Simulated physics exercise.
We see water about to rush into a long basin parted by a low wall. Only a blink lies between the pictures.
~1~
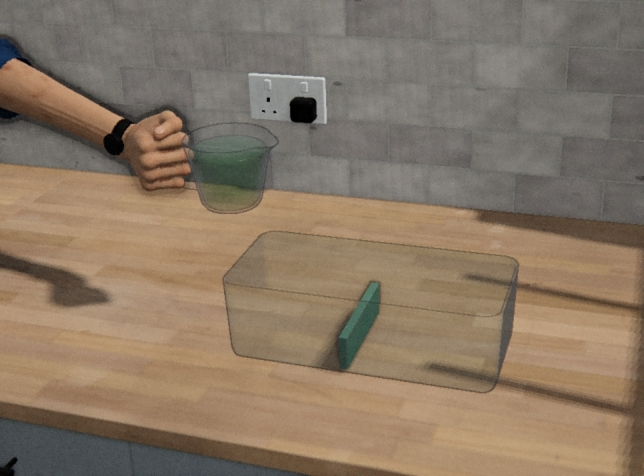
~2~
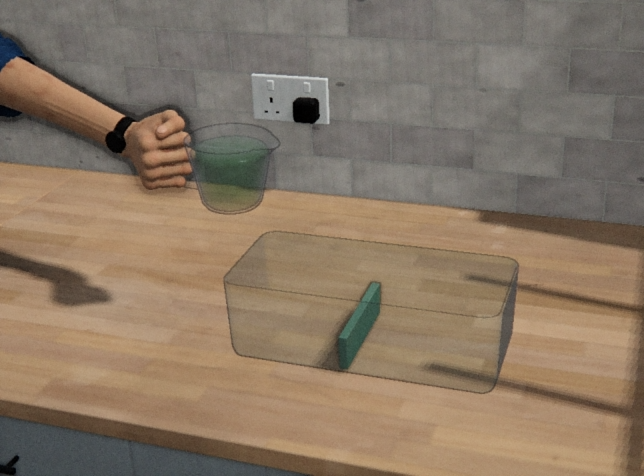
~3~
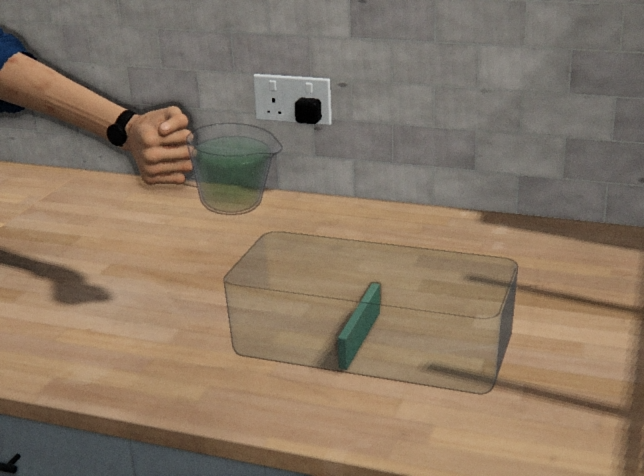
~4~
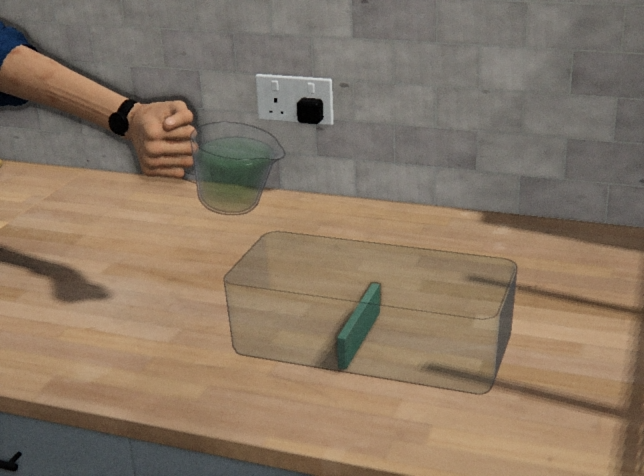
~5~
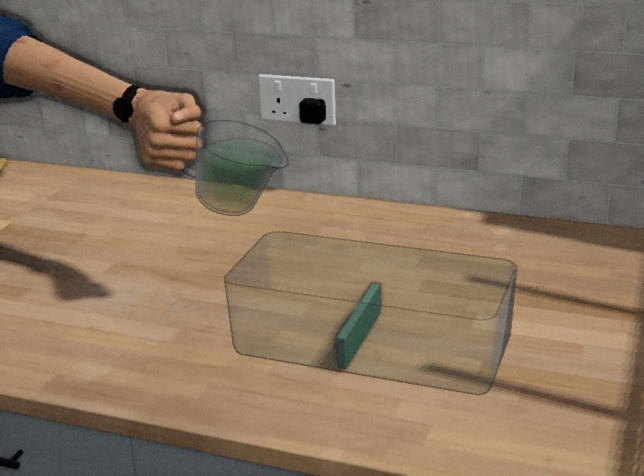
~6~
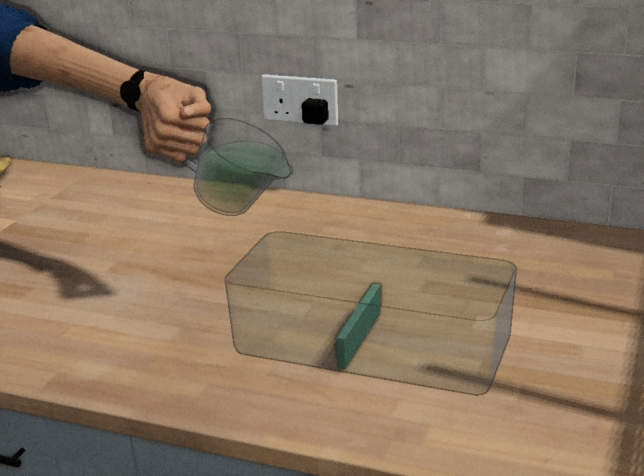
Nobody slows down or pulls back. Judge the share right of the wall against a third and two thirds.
It comes to under a third.
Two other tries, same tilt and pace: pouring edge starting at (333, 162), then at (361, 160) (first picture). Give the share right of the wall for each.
The first gives 75 %, the second 95 %.
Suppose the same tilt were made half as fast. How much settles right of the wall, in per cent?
Some 5 per cent.
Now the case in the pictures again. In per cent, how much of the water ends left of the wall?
Near 90 %.
A moment on, the tilt is 84° and 45 per cent is still to pour, 27 is left of the wall and 0 right of it.
Next, the tilt is 95° and 8 per cent is still to pour, 80 is left of the wall and 2 right of it.
Then the tilt is 95° and 1 per cent is still to pour, 91 is left of the wall and 5 right of it.
Later the tilt is 95° and 0 per cent is still to pour, 92 is left of the wall and 5 right of it.
In the end 92 per cent lies left of the wall, 5 right of it and 3 outside.
